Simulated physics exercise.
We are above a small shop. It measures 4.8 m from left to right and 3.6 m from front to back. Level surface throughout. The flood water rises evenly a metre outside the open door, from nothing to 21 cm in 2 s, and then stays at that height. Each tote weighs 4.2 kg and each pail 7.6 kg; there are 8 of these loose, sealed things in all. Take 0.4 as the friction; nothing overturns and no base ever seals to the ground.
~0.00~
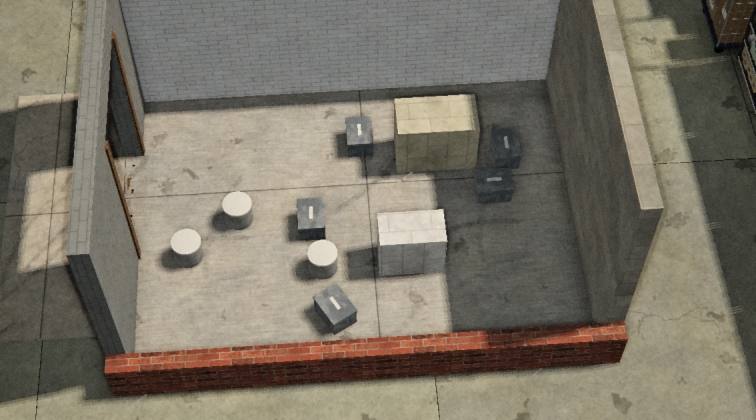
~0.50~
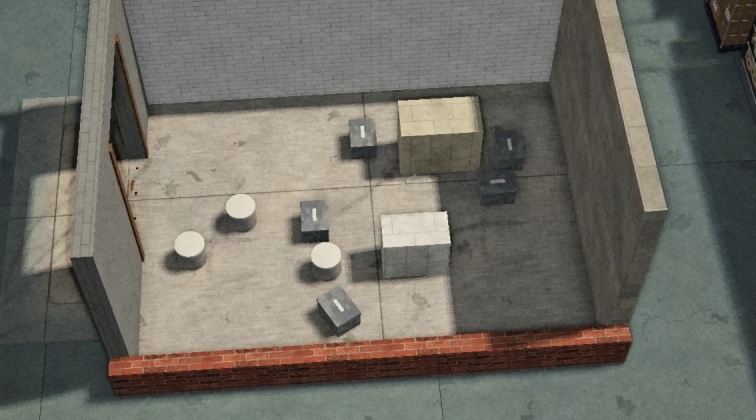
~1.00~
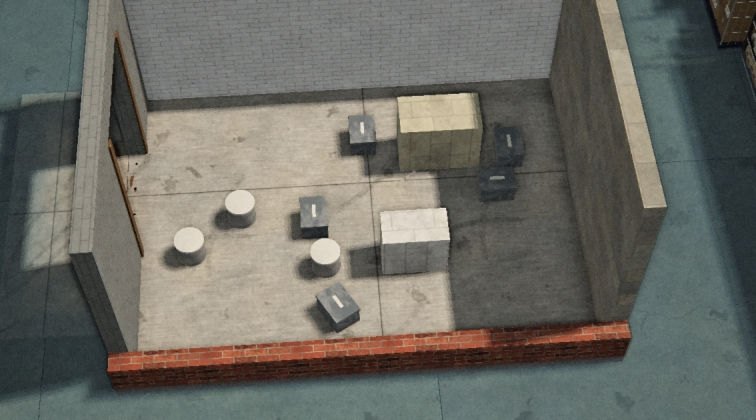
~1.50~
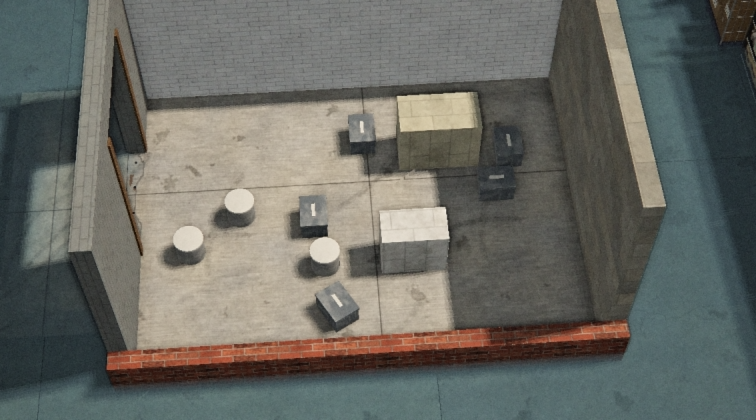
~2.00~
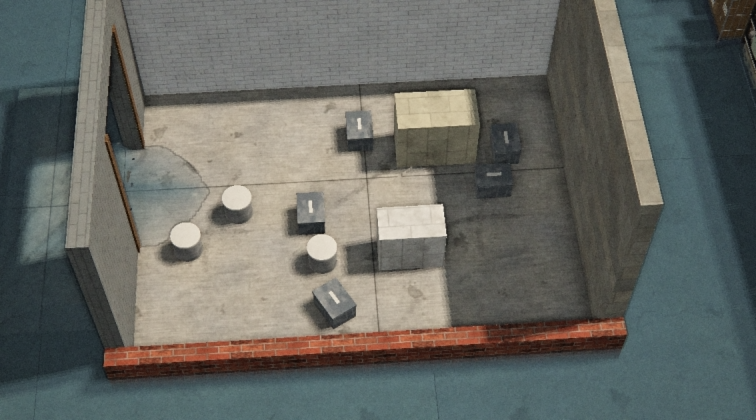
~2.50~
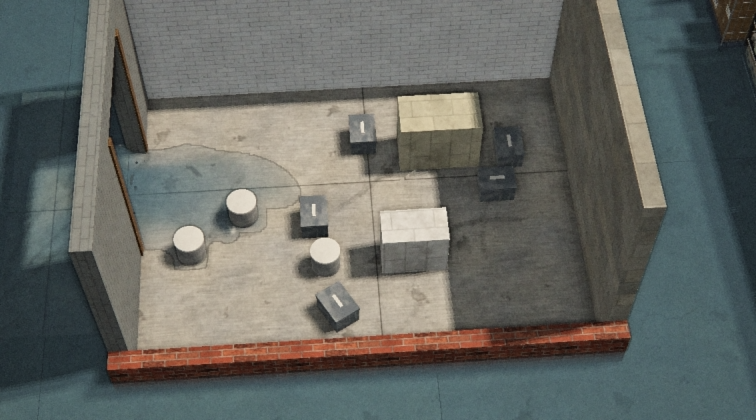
In this clip, seen from above, water covers the ground outside a walled room holding pale cylinders, grey boxes and larger blocks, then enters through the left doorway and spreads across the floor around the cylinders, while the objects stay still.
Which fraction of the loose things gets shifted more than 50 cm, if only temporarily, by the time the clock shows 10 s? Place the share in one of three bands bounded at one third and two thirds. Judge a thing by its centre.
It looks set to land in the top band, two thirds and beyond.
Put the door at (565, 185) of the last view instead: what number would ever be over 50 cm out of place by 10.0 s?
Result: 6.
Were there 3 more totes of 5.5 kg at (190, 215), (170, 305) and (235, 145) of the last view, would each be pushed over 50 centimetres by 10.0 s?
In the same order as the question: Farther, not as far, farther.
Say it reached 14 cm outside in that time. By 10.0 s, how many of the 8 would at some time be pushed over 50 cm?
With that change, 2 of them.
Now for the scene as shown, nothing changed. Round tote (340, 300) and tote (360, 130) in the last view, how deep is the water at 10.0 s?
Roughly 12 and 14 cm.
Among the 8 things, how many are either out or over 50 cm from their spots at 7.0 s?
By that point, 6.
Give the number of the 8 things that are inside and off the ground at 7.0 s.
At that time, 5.
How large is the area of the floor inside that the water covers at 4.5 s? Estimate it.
Around 11.5 m2 of it.
After 3.5 s 1 of 8 are over 50 cm from their spots; 0 afloat.
After 4.5 s 3 of 8 are over 50 cm from their spots; 0 afloat.
After 7.0 s 6 of 8 are over 50 cm from their spots; 5 afloat.
After 10.0 s 6 of 8 are over 50 cm from their spots, and 6 have been at some point; 7 afloat.
